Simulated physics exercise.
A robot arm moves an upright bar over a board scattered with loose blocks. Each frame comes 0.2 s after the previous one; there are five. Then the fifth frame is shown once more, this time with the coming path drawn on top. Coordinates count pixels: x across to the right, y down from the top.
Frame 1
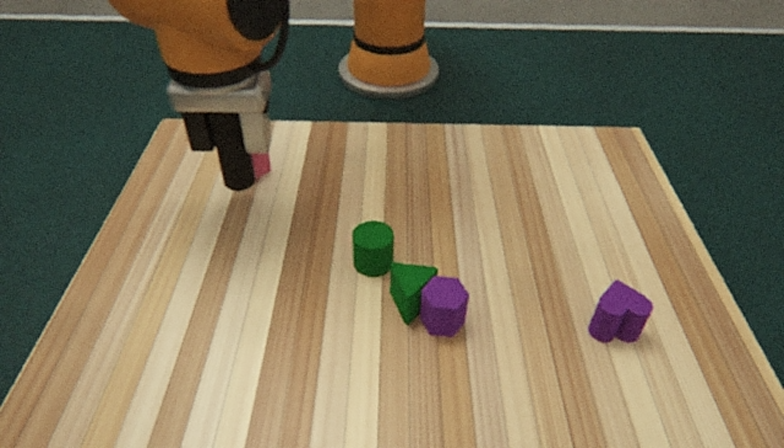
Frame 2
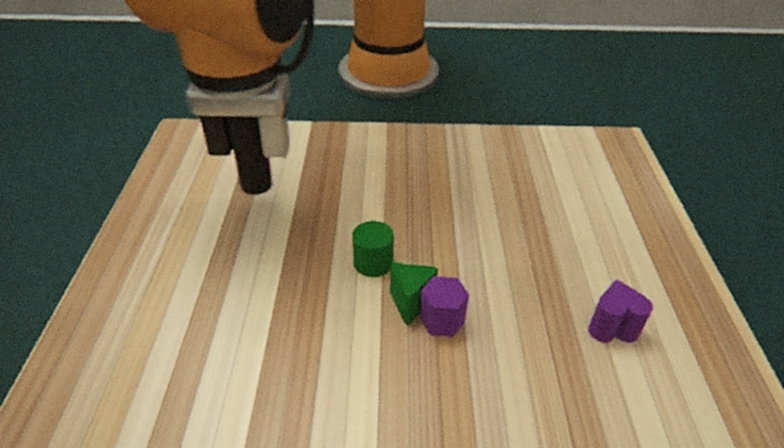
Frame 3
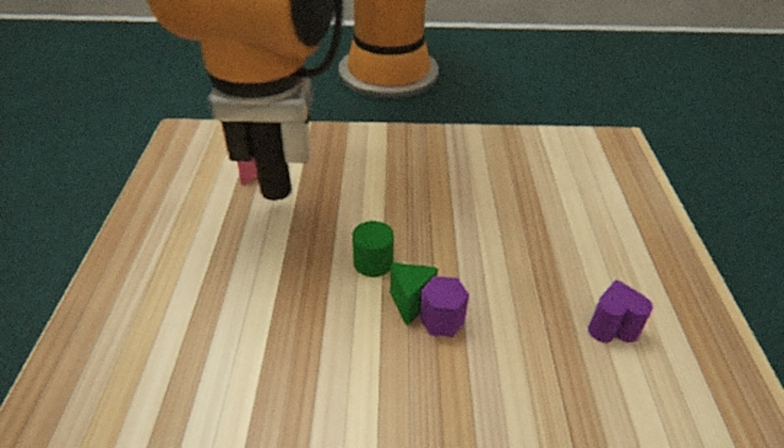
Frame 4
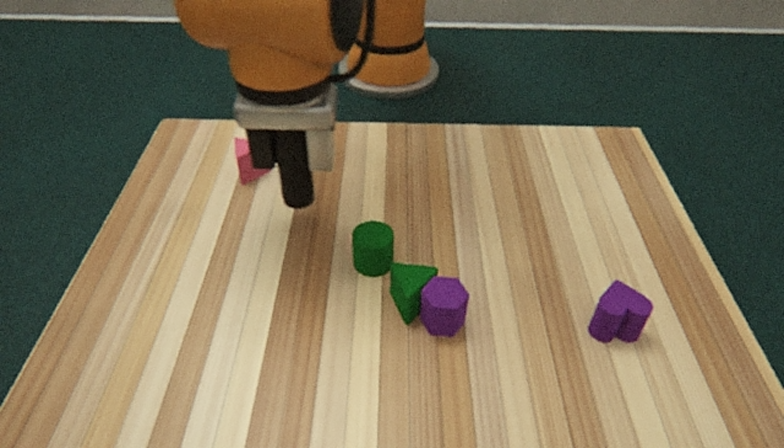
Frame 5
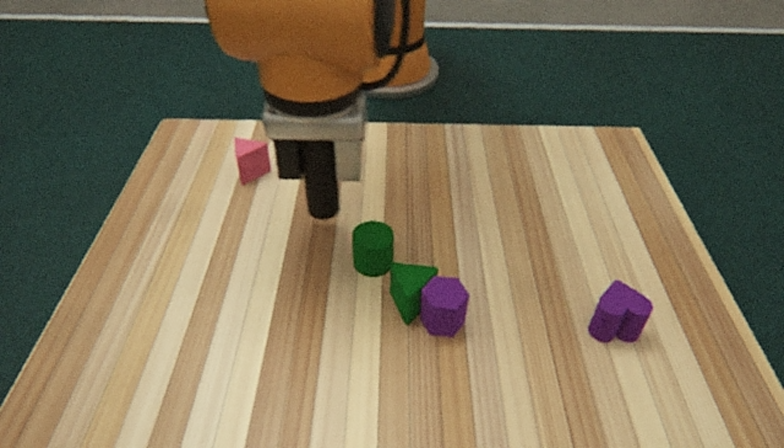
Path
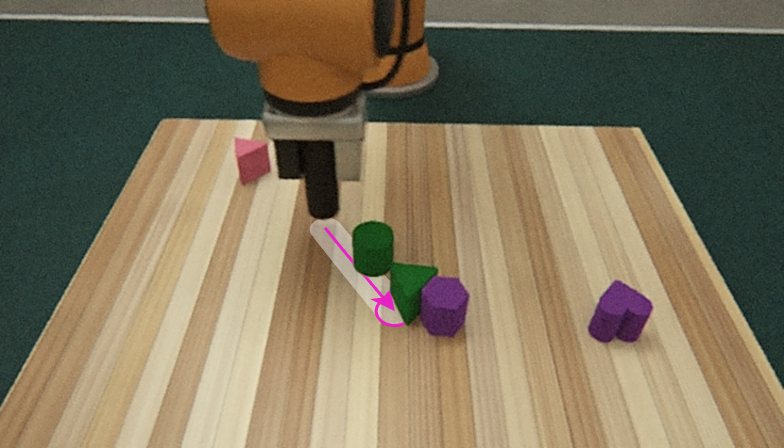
On a striped wooden board, a robot arm moves an upright black bar rightward and slightly nearer, uncovering a pink block behind it, while the green cylinder, green triangular piece and two purple blocks stay still.
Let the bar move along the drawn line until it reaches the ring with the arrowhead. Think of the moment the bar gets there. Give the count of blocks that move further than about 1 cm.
I'm going with three or more.
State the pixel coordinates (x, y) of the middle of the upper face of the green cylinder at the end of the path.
The centre of its top face lies at (416, 252).
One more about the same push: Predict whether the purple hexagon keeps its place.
At the end, its place is different.
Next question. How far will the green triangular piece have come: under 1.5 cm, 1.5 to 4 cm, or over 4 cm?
Displaced 1.5 to 4 cm.
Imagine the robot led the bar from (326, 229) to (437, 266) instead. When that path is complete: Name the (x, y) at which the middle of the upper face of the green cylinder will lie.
When the path ends, it will be at (397, 254).
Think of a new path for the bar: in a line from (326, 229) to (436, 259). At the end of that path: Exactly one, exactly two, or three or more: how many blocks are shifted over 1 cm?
When the path ends, I think you'll find one block out of place by more than 1 cm.
The line goes from (326, 229) directly to (394, 311).
The first path, step by step. One third of the way, bar (345, 235); green cylinder (379, 238).
Two thirds of the way, bar (369, 262); green cylinder (408, 251); green triangular piece (414, 279).
At the end, bar (395, 292); green cylinder (416, 252); green triangular piece (439, 298), turned 20° anticlockwise; purple hexagon (476, 305), turned 20° anticlockwise.
